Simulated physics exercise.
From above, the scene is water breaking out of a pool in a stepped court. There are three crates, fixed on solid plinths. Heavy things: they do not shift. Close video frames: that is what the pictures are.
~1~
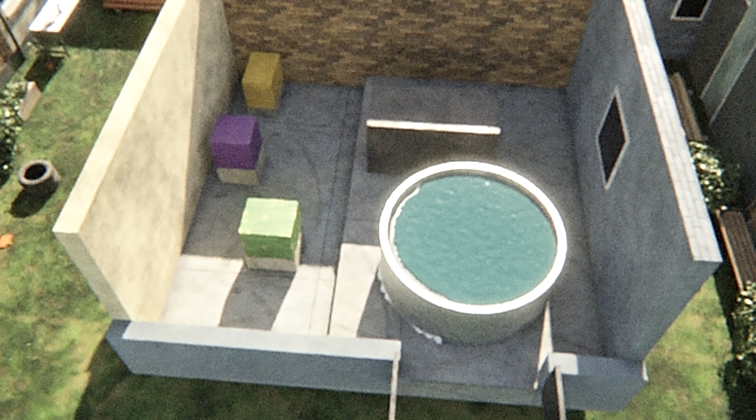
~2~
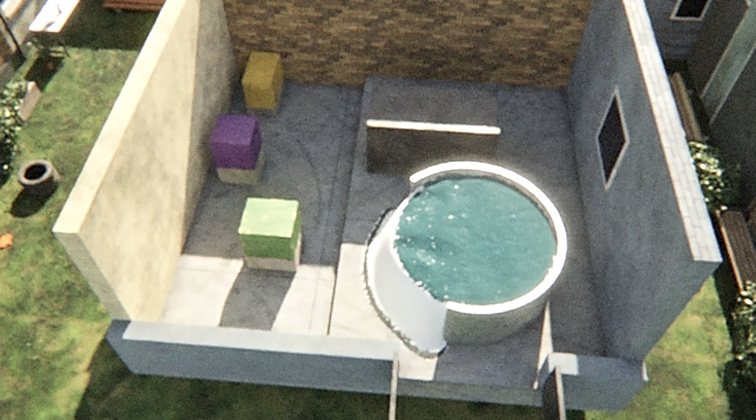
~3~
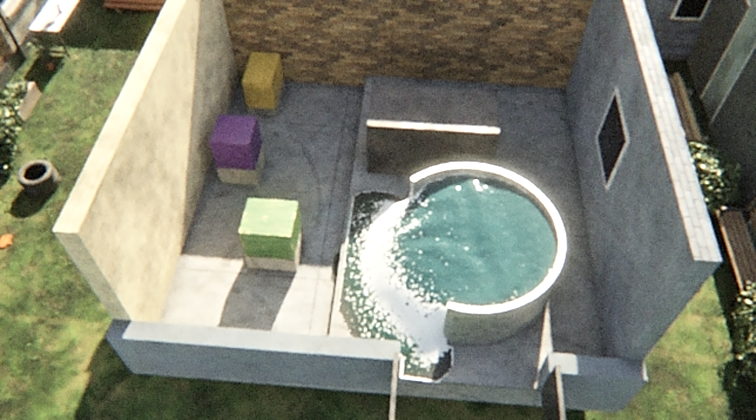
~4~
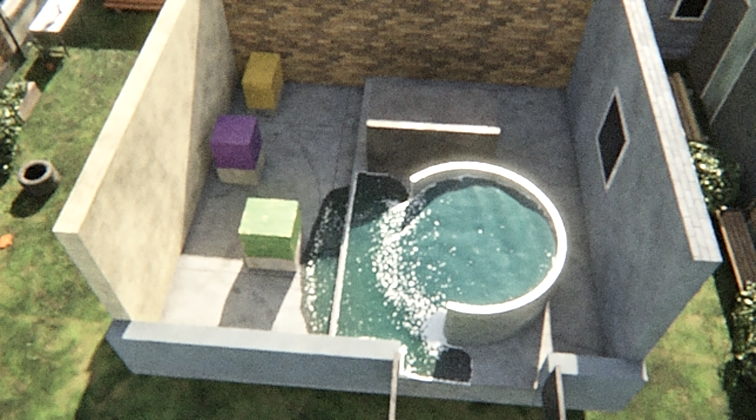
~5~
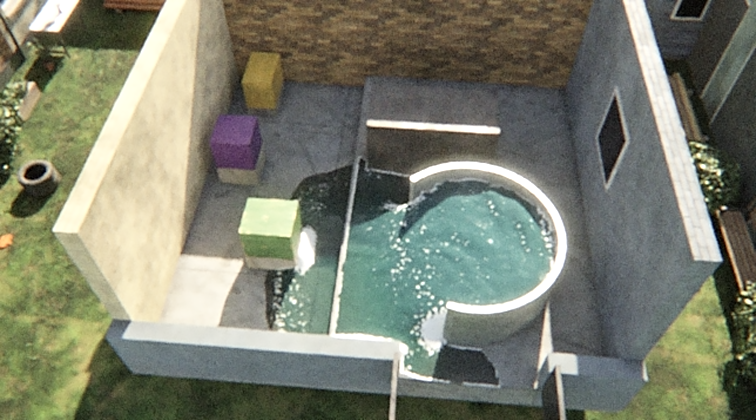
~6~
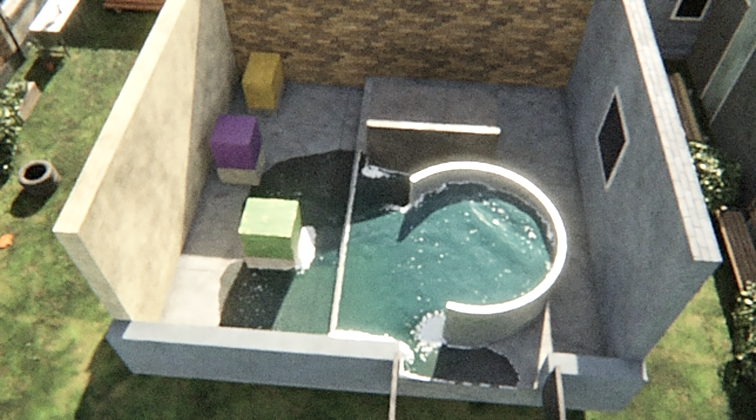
In the video, a round pool in a walled court breaks open on its left side, and water pours out, spreading left across the floor and around the green crate while the purple and yellow crates also stay still.
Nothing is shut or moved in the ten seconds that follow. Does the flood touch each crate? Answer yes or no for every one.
Green crate: Yes; purple crate: Yes; yellow crate: Yes.
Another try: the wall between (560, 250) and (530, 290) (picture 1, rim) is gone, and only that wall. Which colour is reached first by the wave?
My answer: The crate marked green.
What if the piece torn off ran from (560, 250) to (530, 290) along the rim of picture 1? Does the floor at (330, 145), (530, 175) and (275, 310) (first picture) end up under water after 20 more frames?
Read off point by point, the answer is not soaked, soaking, soaking.
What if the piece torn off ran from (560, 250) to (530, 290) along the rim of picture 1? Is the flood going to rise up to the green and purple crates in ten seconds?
Green crate: Untouched; purple crate: Untouched.
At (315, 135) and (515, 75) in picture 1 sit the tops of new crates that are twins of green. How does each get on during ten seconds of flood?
For the first position it is reached; for the second it is missed.
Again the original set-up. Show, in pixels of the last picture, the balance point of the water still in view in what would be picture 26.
I'd put my finger on (303, 219).
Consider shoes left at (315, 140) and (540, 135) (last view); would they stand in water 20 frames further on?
Taking the two points in turn, the first is waterlogged and the second is spared.
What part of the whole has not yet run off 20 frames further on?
I make it 94 per cent.
A moment on, water covers 45 % of the floor; the green crate water round its plinth, the purple crate water round its plinth, the yellow crate water round its plinth.
Next, water covers 55 % of the floor; the green crate water round its plinth, the purple crate water round its plinth, the yellow crate water round its plinth.
Then, water covers 60 % of the floor; the green crate water round its plinth, the purple crate water round its plinth, the yellow crate water round its plinth.
Later, water covers 60 % of the floor; the green crate water round its plinth, the purple crate water round its plinth, the yellow crate water round its plinth.
In the end, water covers 60 % of the floor; the green crate was topped, the purple crate was topped, the yellow crate was topped.
